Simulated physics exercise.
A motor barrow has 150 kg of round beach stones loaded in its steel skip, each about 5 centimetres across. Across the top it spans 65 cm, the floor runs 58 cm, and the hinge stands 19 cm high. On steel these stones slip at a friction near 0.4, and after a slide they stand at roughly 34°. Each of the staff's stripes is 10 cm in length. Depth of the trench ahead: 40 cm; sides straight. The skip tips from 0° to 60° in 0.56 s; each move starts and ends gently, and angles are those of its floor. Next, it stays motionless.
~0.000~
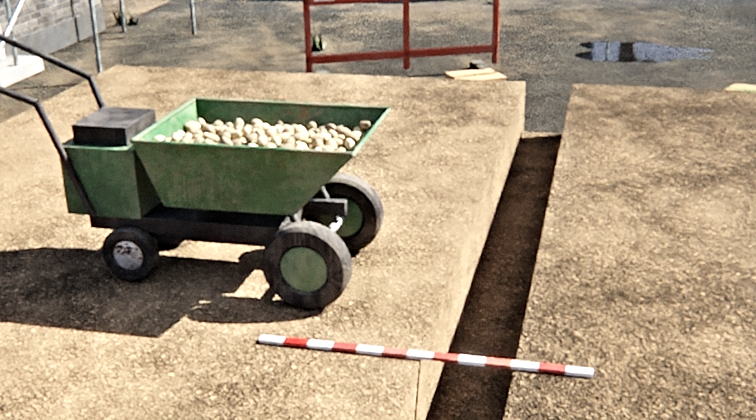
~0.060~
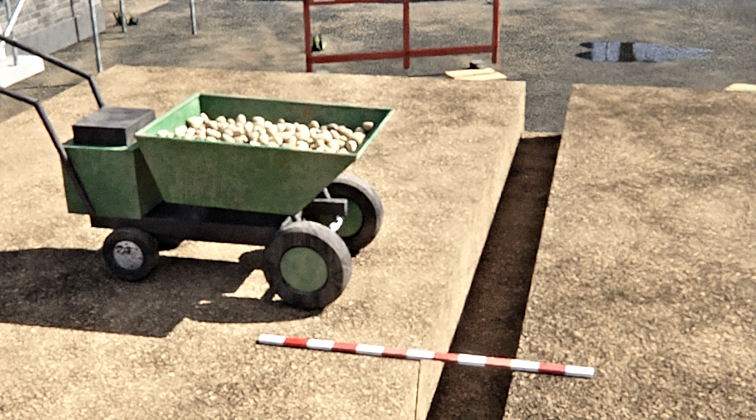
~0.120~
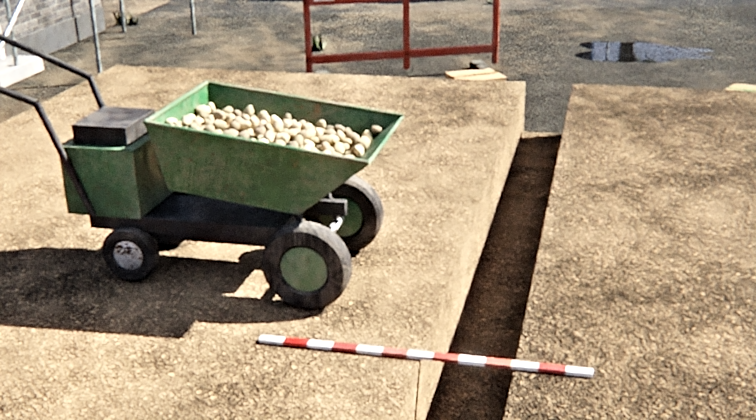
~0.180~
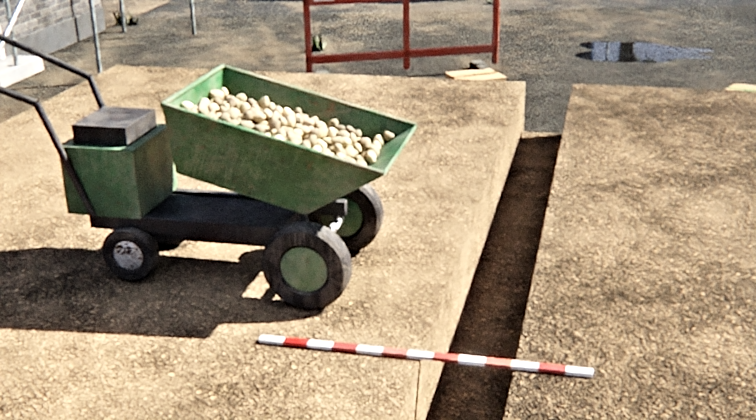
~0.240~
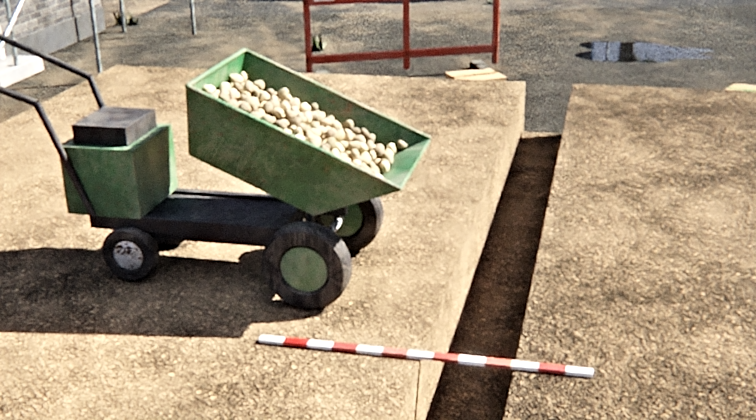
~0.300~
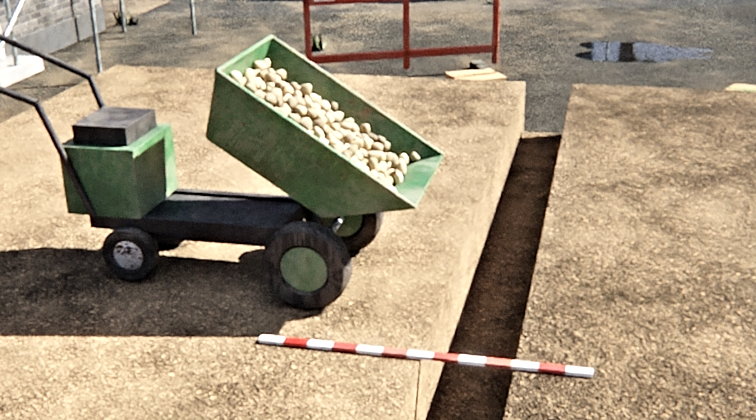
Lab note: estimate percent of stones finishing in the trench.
Approx. 67 %.
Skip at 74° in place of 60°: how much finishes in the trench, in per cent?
Near 75 per cent then.
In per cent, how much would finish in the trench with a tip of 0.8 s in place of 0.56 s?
With that change, it comes to around 75 per cent.
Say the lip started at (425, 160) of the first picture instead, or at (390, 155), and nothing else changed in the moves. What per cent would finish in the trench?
It'd be around 20 per cent and after that around 40 per cent.
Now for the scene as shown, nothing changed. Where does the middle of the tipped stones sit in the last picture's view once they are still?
Resting centre: About (511, 350).
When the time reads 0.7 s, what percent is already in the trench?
About 10 per cent by then.
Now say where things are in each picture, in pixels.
In the first picture, the skip is at 0°, its lip at (353, 154); the top of the load is at (287, 132).
In the second picture, the skip is at 2°, its lip at (358, 157); the top of the load is at (248, 128); the stones move at 0.4 m/s on average.
In the third picture, the skip is at 7°, its lip at (369, 163); the top of the load is at (224, 116); the stones move at 0.9 m/s on average.
The fourth picture shows lip at (384, 174), floor tilted 15°, highest stones at (221, 101); the stones move at 1.2 m/s on average.
In the fifth picture, the skip is at 24°, its lip at (400, 189); the top of the load is at (236, 86); the stones move at 1.4 m/s on average.
The sixth picture shows lip at (415, 208), floor tilted 33°, highest stones at (257, 73); the stones move at 1.5 m/s on average.
After 0.4 s the floor is at 51°; 100 % in the skip; the foremost stones are at (421, 206).
After 0.7 s the floor is at 60°; 89 % in the skip, 10 % in the trench; the foremost stones are at (506, 293).
After 1.0 s the floor is at 60°; 29 % in the skip, 39 % in the trench, 31 % past the trench; the foremost stones are at (679, 294).
After 3.0 s the floor is at 60°; 0 % in the skip, 67 % in the trench, 33 % past the trench; the foremost stones are past the picture's edge.
